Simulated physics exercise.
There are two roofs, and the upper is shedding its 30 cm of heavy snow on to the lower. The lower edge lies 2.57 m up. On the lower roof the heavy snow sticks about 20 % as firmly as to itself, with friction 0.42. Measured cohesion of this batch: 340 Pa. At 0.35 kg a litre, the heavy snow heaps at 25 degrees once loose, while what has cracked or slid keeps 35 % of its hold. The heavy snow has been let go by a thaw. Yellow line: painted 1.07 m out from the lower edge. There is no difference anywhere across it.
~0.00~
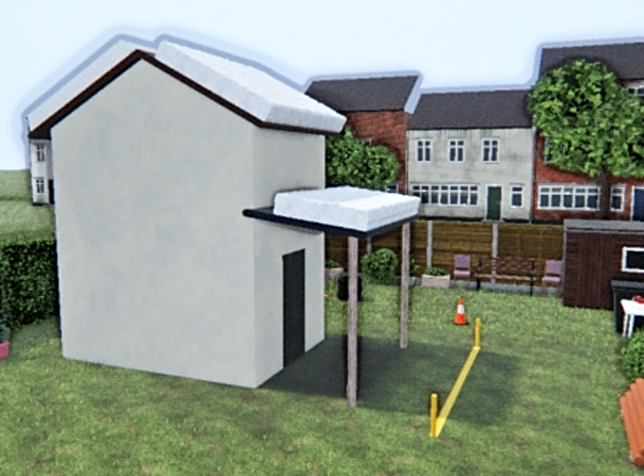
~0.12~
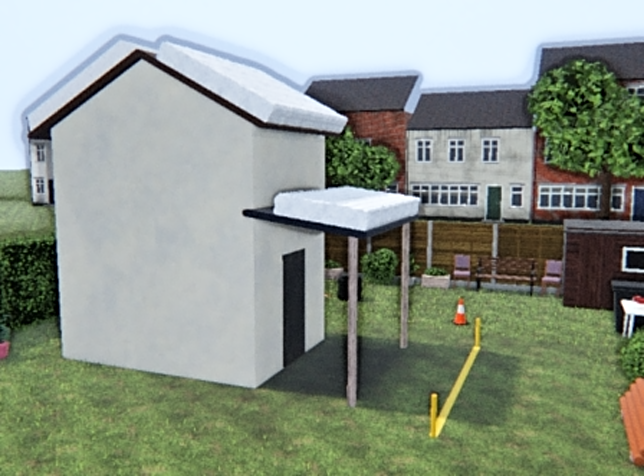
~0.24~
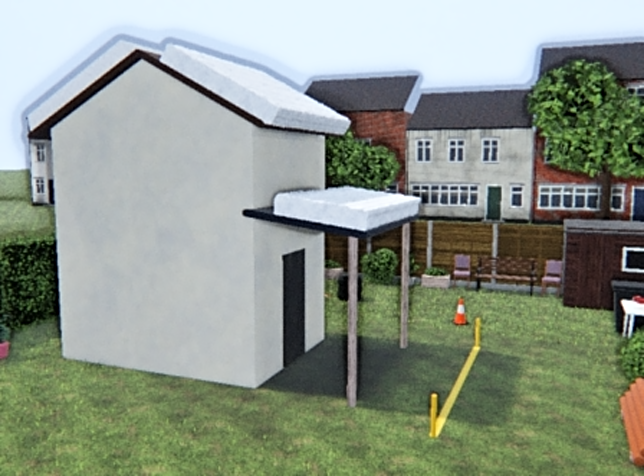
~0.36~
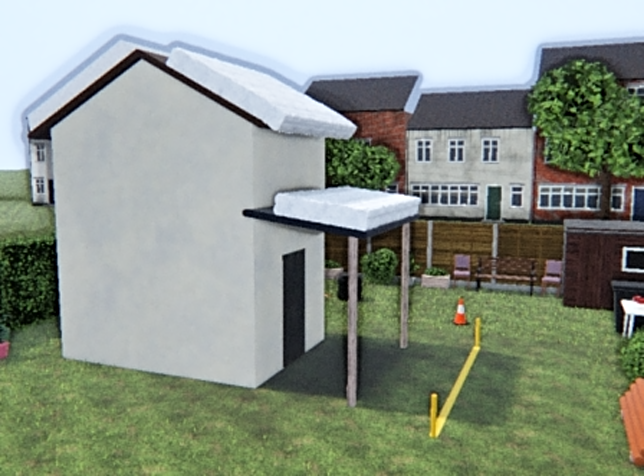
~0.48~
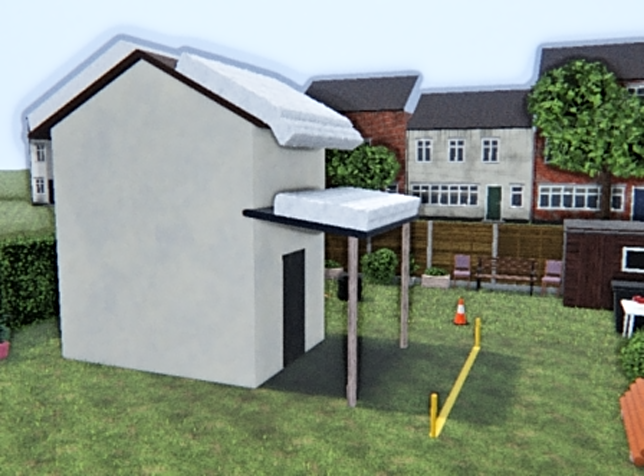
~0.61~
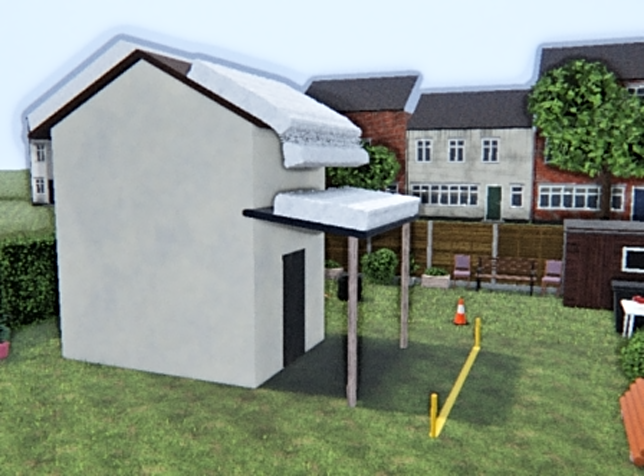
The thick slab of snow on the upper roof of a pale building starts to slide slowly down the slope to the right, baring dark roof near the ridge. It pushes out past the lower edge, then cracks and sags above the snow-covered porch roof, which stays unchanged.
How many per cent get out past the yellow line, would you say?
I would say 52 percent.
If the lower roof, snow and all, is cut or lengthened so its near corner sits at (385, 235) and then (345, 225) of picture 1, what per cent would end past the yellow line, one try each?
In turn about 50 %, 50 %.
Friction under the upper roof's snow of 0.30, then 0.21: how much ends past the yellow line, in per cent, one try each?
I'd say 40 %, followed by 45 %.
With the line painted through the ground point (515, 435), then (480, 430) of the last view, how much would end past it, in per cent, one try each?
Roughly 30 per cent and roughly 40 per cent.
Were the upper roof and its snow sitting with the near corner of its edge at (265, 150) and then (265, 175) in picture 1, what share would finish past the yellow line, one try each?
Try 1: Near 45 %; try 2: Near 25 %.
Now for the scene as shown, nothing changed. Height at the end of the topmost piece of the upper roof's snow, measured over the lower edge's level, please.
Roughly 0.5 m.
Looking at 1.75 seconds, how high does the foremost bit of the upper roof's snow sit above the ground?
About 0.6 m.
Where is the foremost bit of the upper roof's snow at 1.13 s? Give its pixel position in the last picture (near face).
Around pixel (374, 209).
After 1.13 s, none is below the lower edge and 0 % is past the line.
After 1.75 s, 55 % is below the lower edge and 37 % is past the line.
After 2.38 s, 60 % is below the lower edge and 52 % is past the line.
After 3.00 s, 60 % is below the lower edge and 52 % is past the line.
After 3.10 s, at the end, 60 % is below the lower edge and 52 % is past the line.
